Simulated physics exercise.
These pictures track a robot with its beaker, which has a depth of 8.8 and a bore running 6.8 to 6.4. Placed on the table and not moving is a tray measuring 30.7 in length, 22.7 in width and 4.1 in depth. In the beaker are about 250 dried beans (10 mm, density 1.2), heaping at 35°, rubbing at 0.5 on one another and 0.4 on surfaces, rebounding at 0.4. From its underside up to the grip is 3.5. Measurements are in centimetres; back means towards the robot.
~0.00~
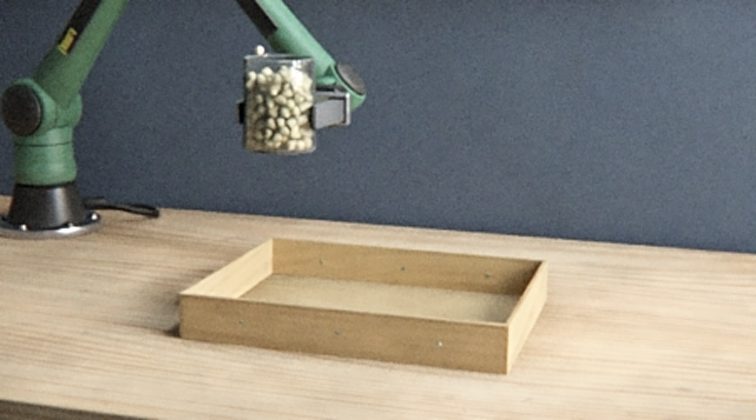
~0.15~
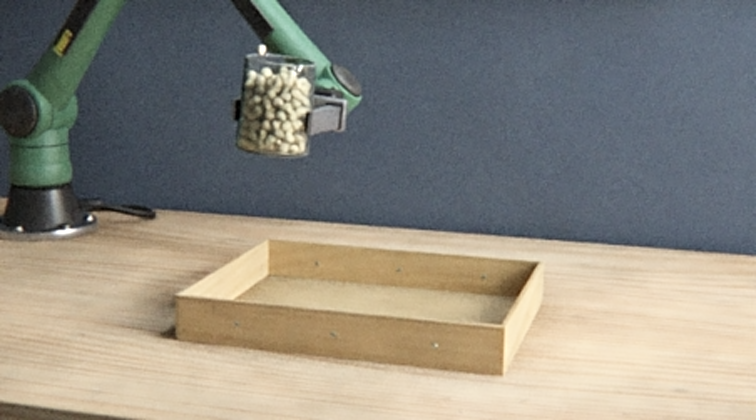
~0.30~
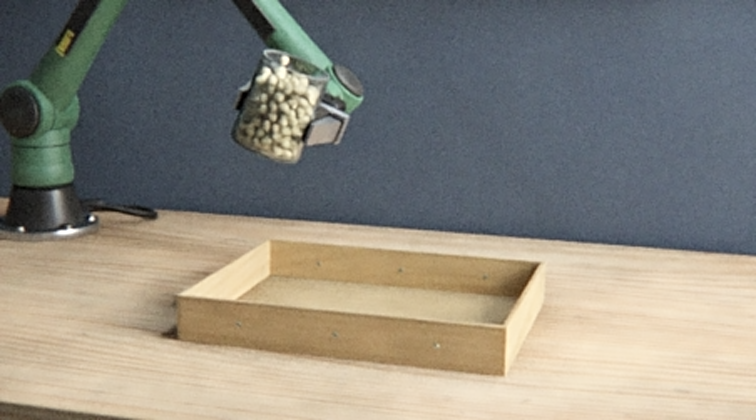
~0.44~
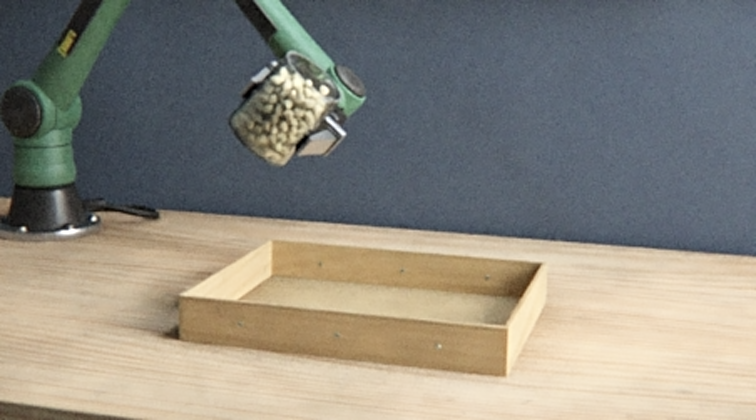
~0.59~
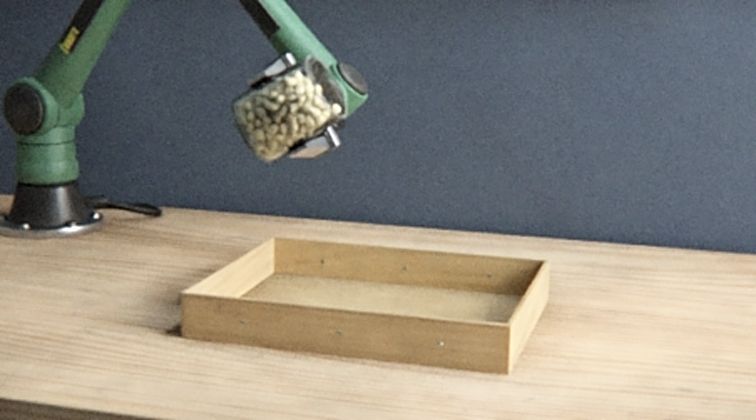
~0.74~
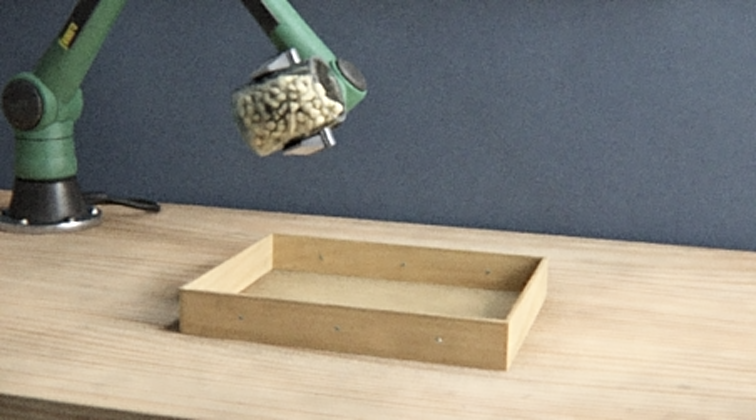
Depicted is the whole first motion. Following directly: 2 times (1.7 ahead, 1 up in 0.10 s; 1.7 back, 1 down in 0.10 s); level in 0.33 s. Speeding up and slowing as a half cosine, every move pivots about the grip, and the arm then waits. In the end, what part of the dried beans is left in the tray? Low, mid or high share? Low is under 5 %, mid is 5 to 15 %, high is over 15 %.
A mid share.
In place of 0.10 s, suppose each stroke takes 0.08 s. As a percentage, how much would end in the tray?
That change gives some 20 percent.
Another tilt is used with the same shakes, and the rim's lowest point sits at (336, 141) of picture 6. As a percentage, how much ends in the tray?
Close to 40 in a hundred.
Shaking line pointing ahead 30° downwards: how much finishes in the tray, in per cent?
Roughly 0 per cent.
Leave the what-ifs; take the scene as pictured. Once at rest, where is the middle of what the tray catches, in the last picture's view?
Around (397, 306) in the last view.
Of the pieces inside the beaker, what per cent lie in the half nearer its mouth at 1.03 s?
Estimate: Around 45 %.
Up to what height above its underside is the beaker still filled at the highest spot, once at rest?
Roughly 8.0 cm.
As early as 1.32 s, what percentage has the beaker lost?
I'd say some 10 percent by then.
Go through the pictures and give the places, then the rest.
In the first frame, the beaker middle at (279, 105), level; upper third of the load around (280, 89), from x 250 to 310, top at y 50; 246 in the beaker.
In the second frame, the beaker middle at (276, 106), tilted 6° forward; upper third of the load around (277, 90), from x 245 to 305, top at y 50.
In the third frame, the beaker middle at (280, 107), tilted 22° forward; upper third of the load around (281, 93), from x 240 to 315, top at y 60.
In the fourth frame, the beaker middle at (285, 110), tilted 43° forward; upper third of the load around (284, 96), from x 240 to 325, top at y 75.
In the fifth frame, the beaker middle at (289, 109), tilted 59° forward; upper third of the load around (289, 95), from x 240 to 335, top at y 75.
In the sixth frame, the beaker middle at (288, 106), tilted 65° forward; upper third of the load around (284, 93), from x 240 to 335, top at y 80; 246 in the beaker.
After 1.03 s, tilted 65° forward, highest piece 24 above the table; 235 in the beaker, 6 in the tray, 5 in flight or on a rim.
After 1.32 s, tilted 27° forward, highest piece 25 above the table; 221 in the beaker, 22 in the tray, 3 in flight or on a rim.
After 1.67 s, level, highest piece 25 above the table; 221 in the beaker, 25 in the tray.
After 2.72 s, level, highest piece 25 above the table; 221 in the beaker, 25 in the tray.
In the end, 221 in the beaker, 25 in the tray. That is 10 % in the tray.
